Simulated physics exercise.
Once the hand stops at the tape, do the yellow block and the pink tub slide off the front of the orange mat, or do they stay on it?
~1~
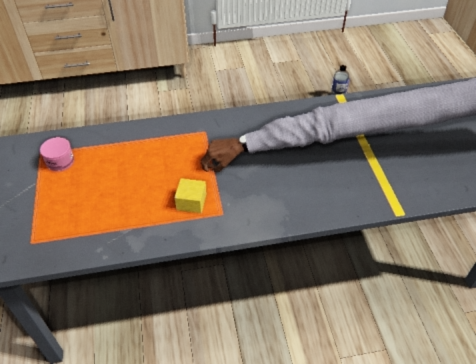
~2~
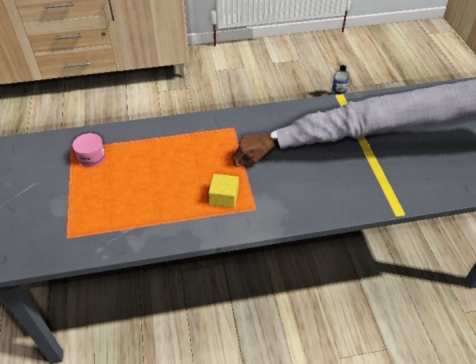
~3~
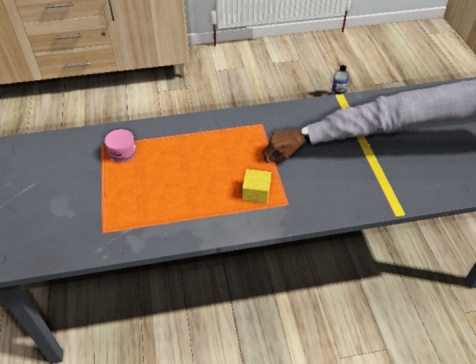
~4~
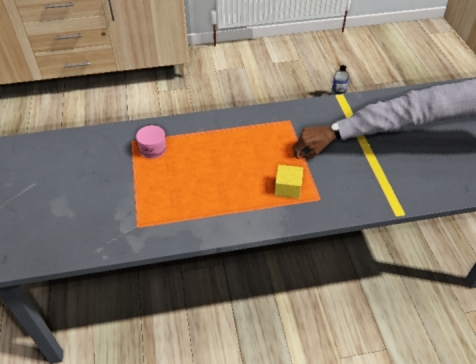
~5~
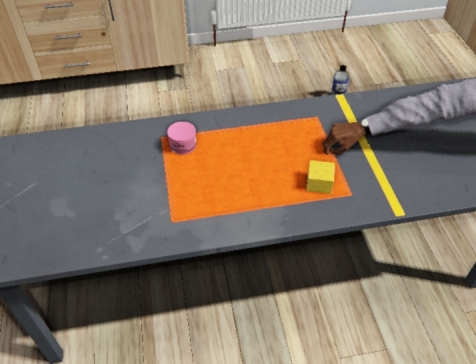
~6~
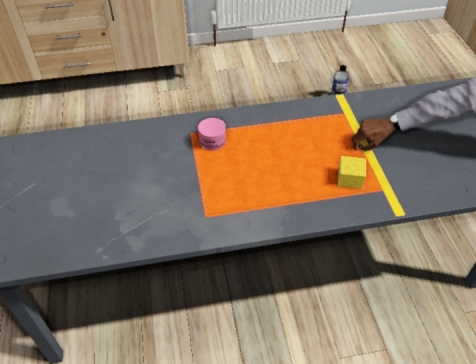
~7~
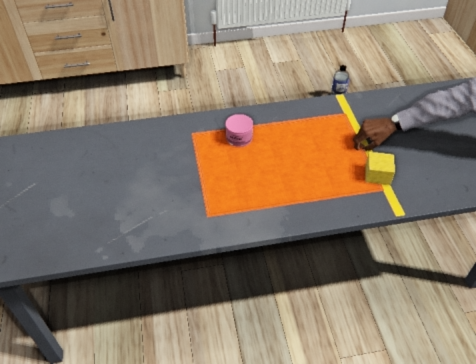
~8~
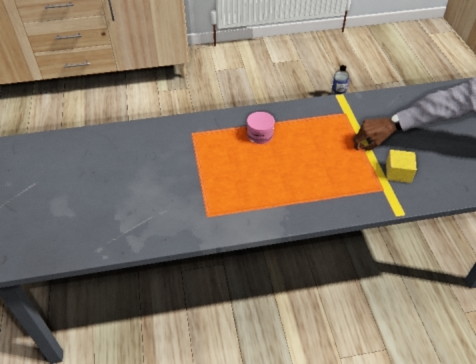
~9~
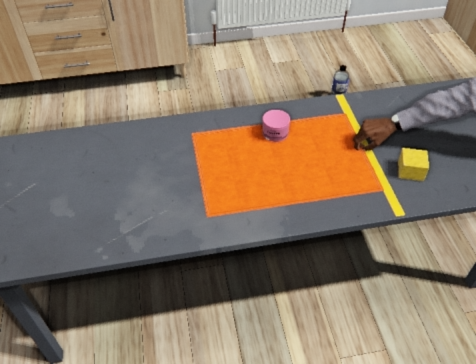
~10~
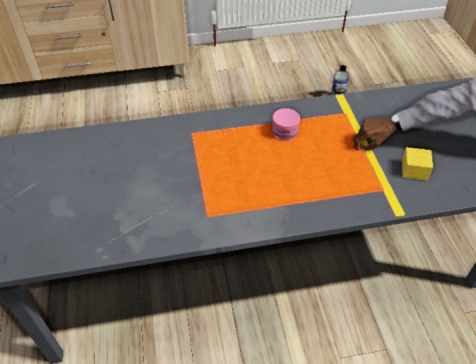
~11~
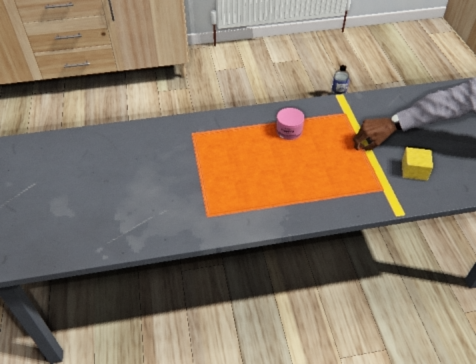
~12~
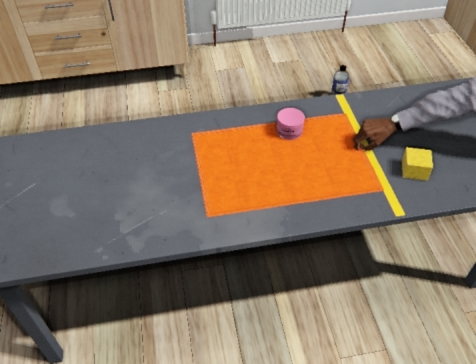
The yellow block slides off the front of the mat and comes to rest beyond the tape. The pink tub slides forward too but stays on the mat.
On a dark grey table, a hand pulled an orange mat carrying a yellow block and a pink tub right towards a strip of yellow tape, then stopped. The block slid off past the tape, while the tub slid along but stayed on the mat.
